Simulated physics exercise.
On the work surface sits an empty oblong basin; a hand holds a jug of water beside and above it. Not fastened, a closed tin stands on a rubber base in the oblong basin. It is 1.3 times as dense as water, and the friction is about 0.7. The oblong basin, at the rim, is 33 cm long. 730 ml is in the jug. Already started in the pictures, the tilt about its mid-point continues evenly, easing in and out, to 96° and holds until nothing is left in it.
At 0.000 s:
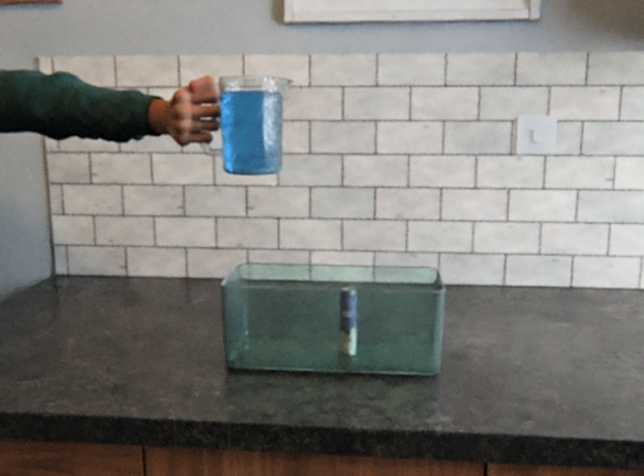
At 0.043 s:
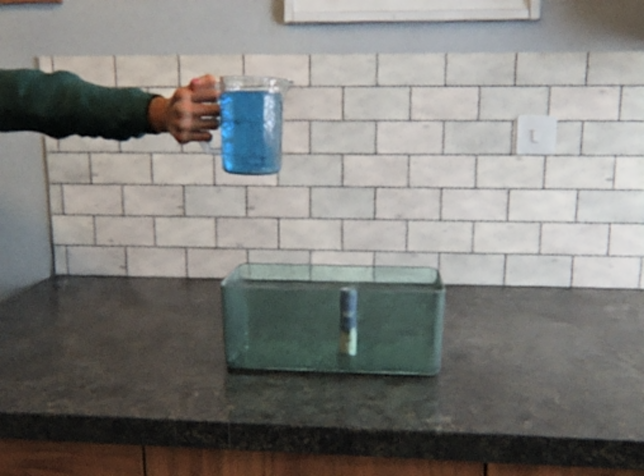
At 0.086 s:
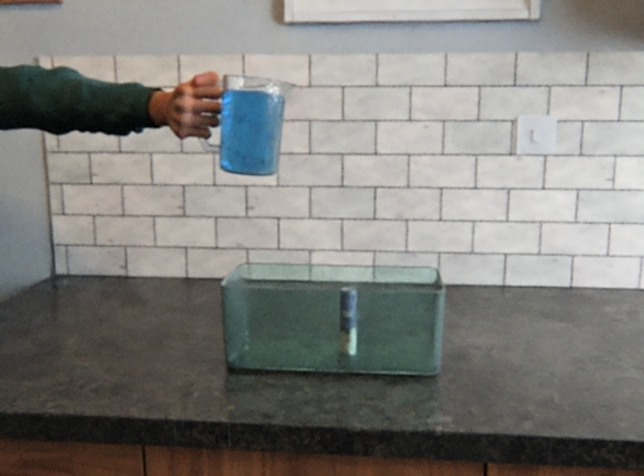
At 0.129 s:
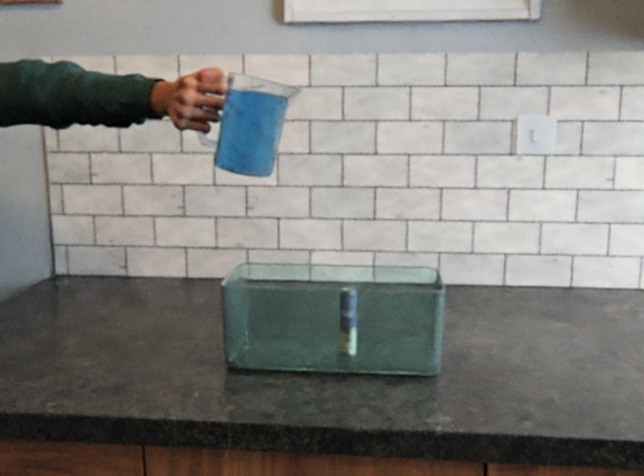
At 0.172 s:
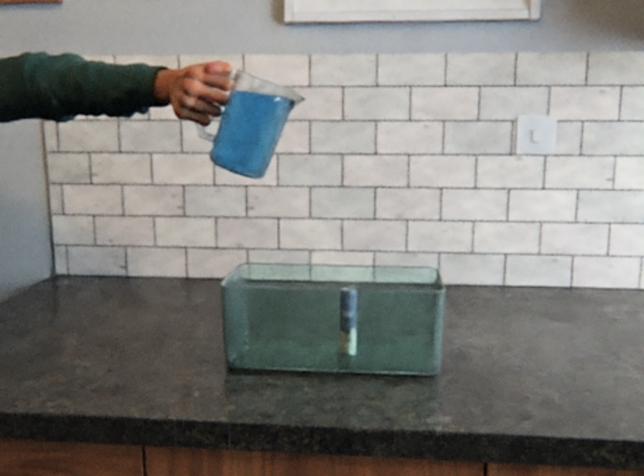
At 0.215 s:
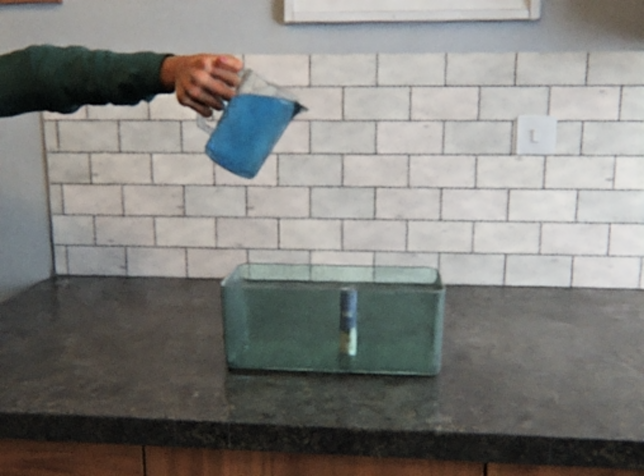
To begin with, a hand in a dark green sleeve holds a clear jug of blue liquid upright above a greenish glass basin, where a small dark cylinder stands on a dark countertop. The hand then tilts the jug gradually to the right, its spout lowering while the basin and cylinder stay still.
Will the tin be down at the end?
No.
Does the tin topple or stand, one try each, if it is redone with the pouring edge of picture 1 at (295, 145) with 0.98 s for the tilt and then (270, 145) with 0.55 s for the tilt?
In the first try it comes down; in the second it comes down.
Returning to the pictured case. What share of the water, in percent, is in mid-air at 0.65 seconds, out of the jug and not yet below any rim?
30 in a hundred, give or take.
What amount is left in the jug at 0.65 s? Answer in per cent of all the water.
About 34 percent.
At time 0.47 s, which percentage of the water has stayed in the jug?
Around 70 percent.
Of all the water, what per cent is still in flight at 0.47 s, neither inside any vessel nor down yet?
Close to 28 per cent, I'd say.
By 0.47 s the tilt is 91° and 70 per cent is still to pour; the tin stands where it began.
By 0.65 s the tilt is 96° and 35 per cent is still to pour; the tin stands where it began.
By 0.84 s the tilt is 96° and 13 per cent is still to pour; the tin stands where it began.
By 1.05 s the tilt is 96° and 5 per cent is still to pour; the tin stands where it began.
At rest the tin stands where it began.
